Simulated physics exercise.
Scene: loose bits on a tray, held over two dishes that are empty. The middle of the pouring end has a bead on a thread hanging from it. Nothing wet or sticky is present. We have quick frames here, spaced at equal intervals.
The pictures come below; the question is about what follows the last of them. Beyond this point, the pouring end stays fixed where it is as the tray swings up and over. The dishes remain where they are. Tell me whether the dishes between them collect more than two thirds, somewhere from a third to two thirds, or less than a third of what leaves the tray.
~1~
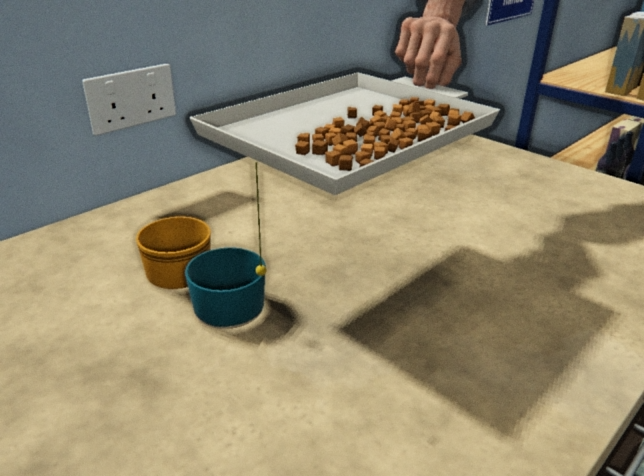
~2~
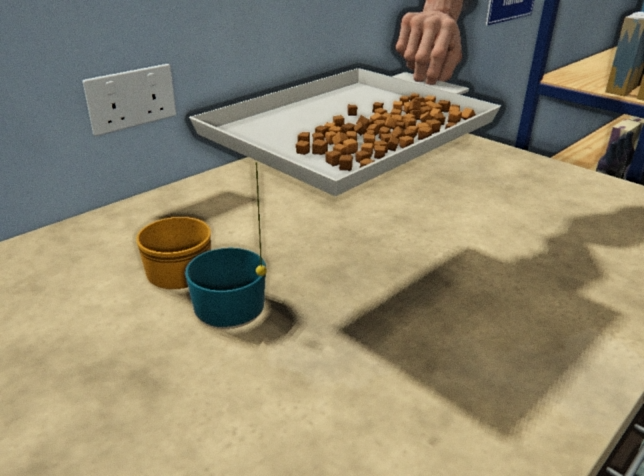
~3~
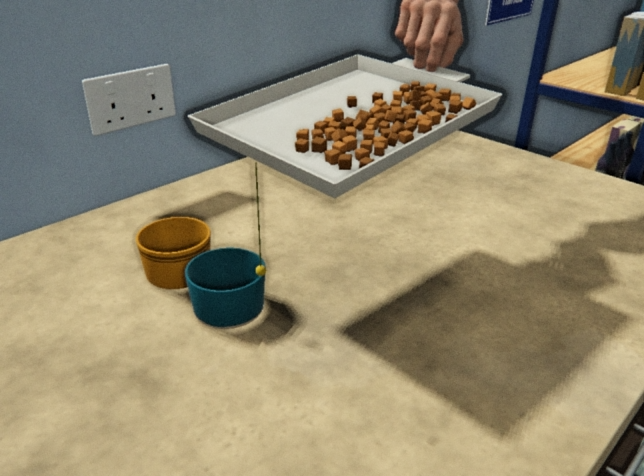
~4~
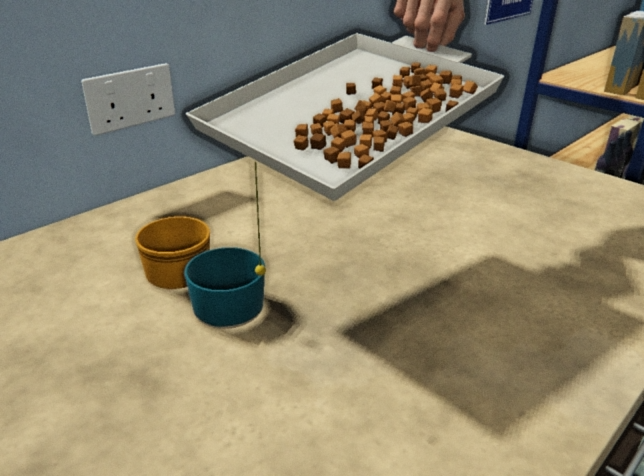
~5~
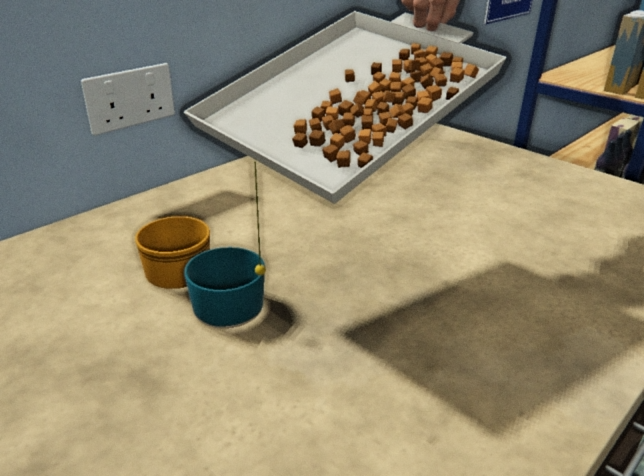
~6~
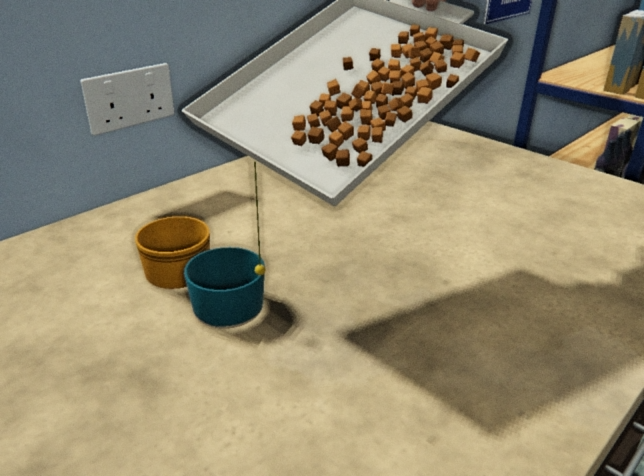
The dishes capture not a full third of the load.
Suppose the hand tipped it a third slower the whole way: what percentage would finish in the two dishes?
Share: Roughly 0%.
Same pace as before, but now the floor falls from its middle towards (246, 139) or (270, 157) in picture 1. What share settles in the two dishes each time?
About 50 and 10 per cent.
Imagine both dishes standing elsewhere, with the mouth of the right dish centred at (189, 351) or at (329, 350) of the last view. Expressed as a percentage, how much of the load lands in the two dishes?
Respectively 0 % and 70 %.
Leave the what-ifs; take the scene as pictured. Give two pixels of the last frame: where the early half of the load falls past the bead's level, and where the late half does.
Initially about (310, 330); subsequently about (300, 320).
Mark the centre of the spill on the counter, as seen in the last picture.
(260, 402), roughly.
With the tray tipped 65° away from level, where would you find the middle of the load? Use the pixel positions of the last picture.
Somewhere about pixel (328, 141).
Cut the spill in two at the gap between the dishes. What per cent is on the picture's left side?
Looks to be around 20 per cent of the spill.
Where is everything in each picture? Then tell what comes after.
The first picture shows corners of the pouring end (197, 117) and (336, 175), level; middle of the load (381, 129), brown sugar cubes; left dish (145, 263); right dish (195, 301); bead on its thread (261, 271).
The second picture shows corners of the pouring end (197, 117) and (336, 177), level; middle of the load (381, 127).
The third picture shows corners of the pouring end (195, 116) and (335, 179), tipped barely, lowest at the right corner; middle of the load (381, 120).
The fourth picture shows corners of the pouring end (193, 113) and (333, 183), tipped a little, lowest at the right corner; middle of the load (380, 109).
The fifth picture shows corners of the pouring end (191, 111) and (333, 187), tipped clearly, lowest at the right corner; middle of the load (380, 99).
The sixth picture shows corners of the pouring end (189, 109) and (332, 192), tipped clearly, lowest at the right corner; middle of the load (378, 90); left dish (144, 263); right dish (195, 301).
Just after the last frame, tray tipped steeply; almost all on the tray; just a few in the air.
A moment on, tray tipped past a quarter turn; roughly two thirds on the tray; roughly a quarter outside both; about a tenth in the air.
Further on, tray tipped past a quarter turn; every one outside both.
When it is over, tray tipped past a quarter turn; not one in the right dish; not one in the left dish; every one outside both.
